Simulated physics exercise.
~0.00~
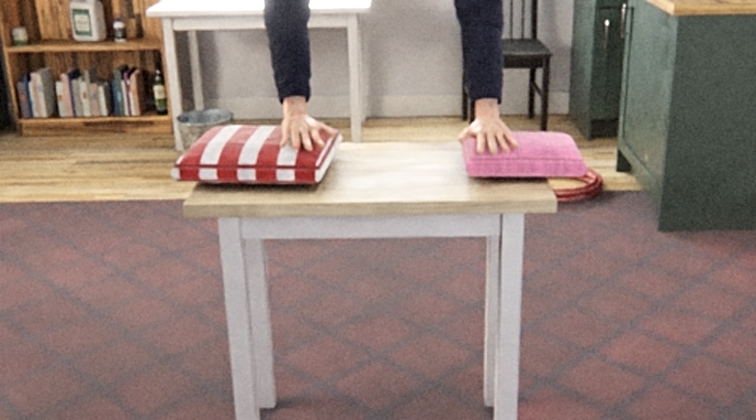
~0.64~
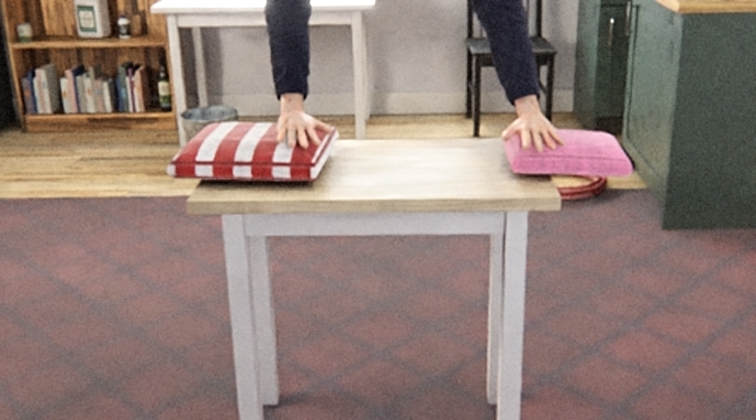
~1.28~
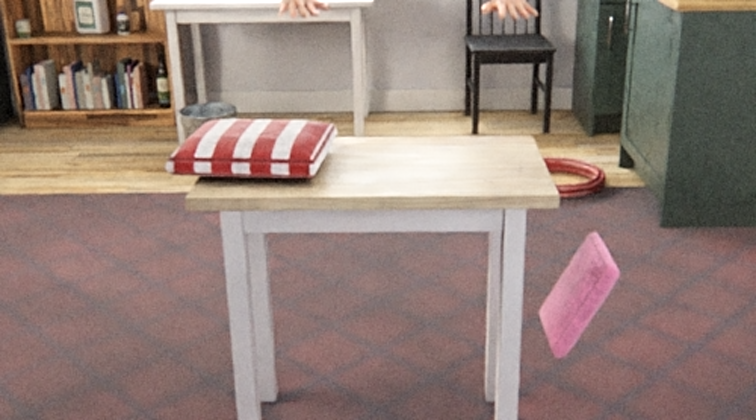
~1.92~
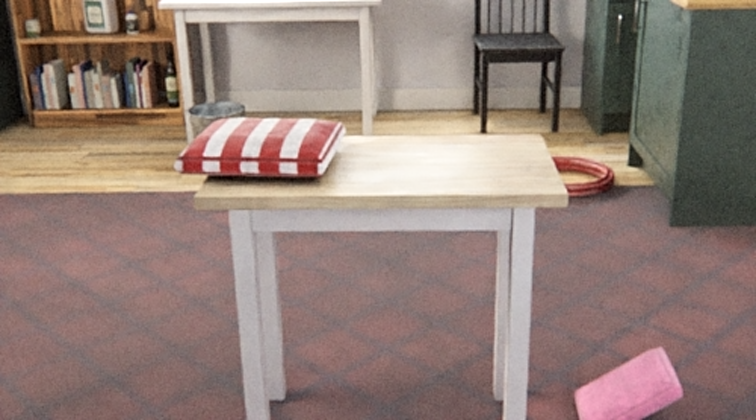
The clip opens on a pale wooden table with white legs, where two hands rest on a red-and-white striped cushion at the left end and a small pink cushion-like sack at the right. The right hand slides the pink sack outward until it juts well past the table's edge, while the striped one stays at its end. Both hands then let go and draw back. The pink sack tips off the right end and drops beside the table. At the end it lies on the dark red patterned floor, and the striped cushion remains on the tabletop.
